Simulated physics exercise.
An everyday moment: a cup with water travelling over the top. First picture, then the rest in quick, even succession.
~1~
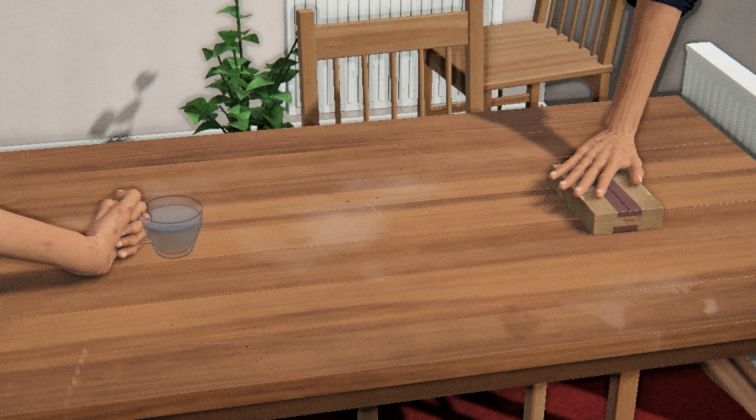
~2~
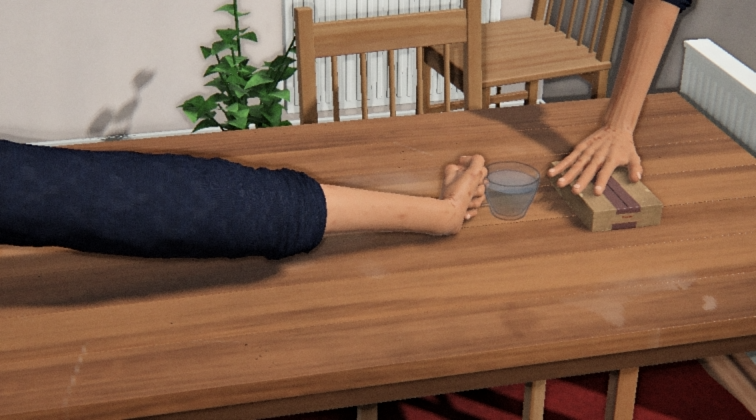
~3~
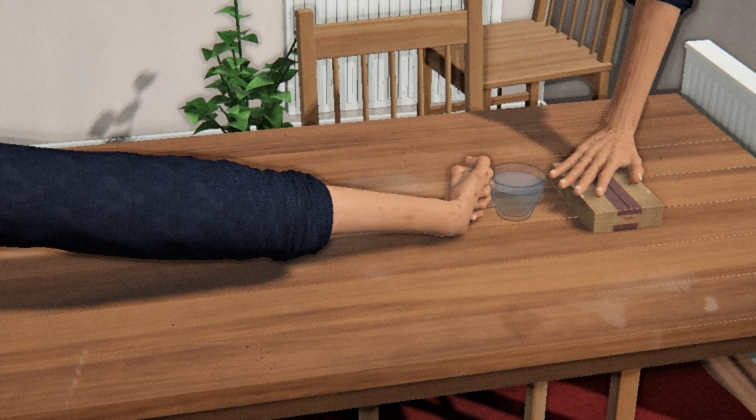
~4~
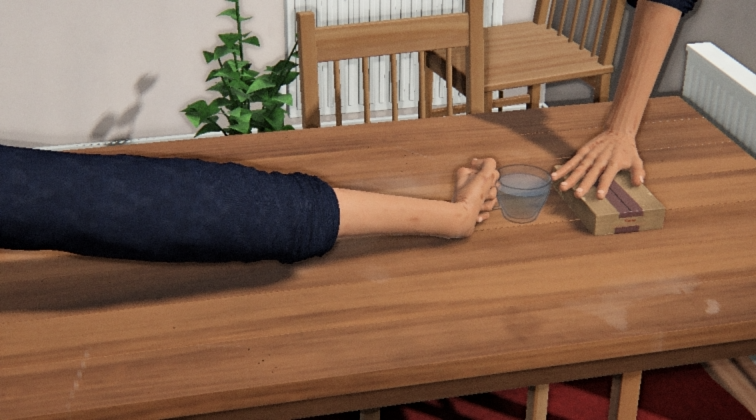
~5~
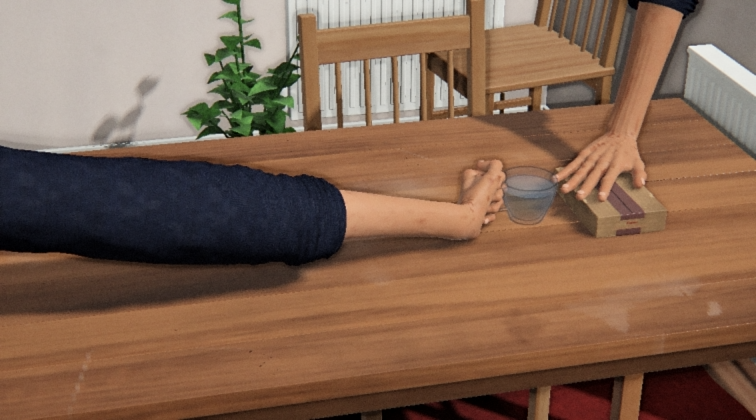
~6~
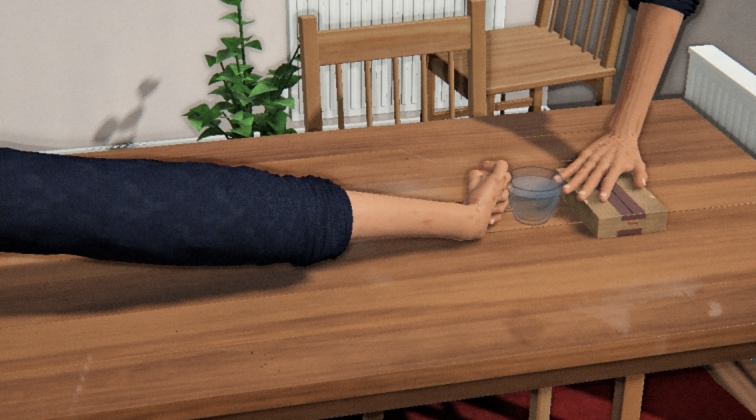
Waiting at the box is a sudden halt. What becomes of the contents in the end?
In the end the contents all stay put.
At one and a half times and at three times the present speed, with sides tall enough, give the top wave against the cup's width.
First case near 15 per cent, second near 25 per cent.
Next, the cup meets the box.
After that, the water surges up the wall; the wave climbs under half way to the rim.
Finally, the cup stands at the box; its rim is dry.
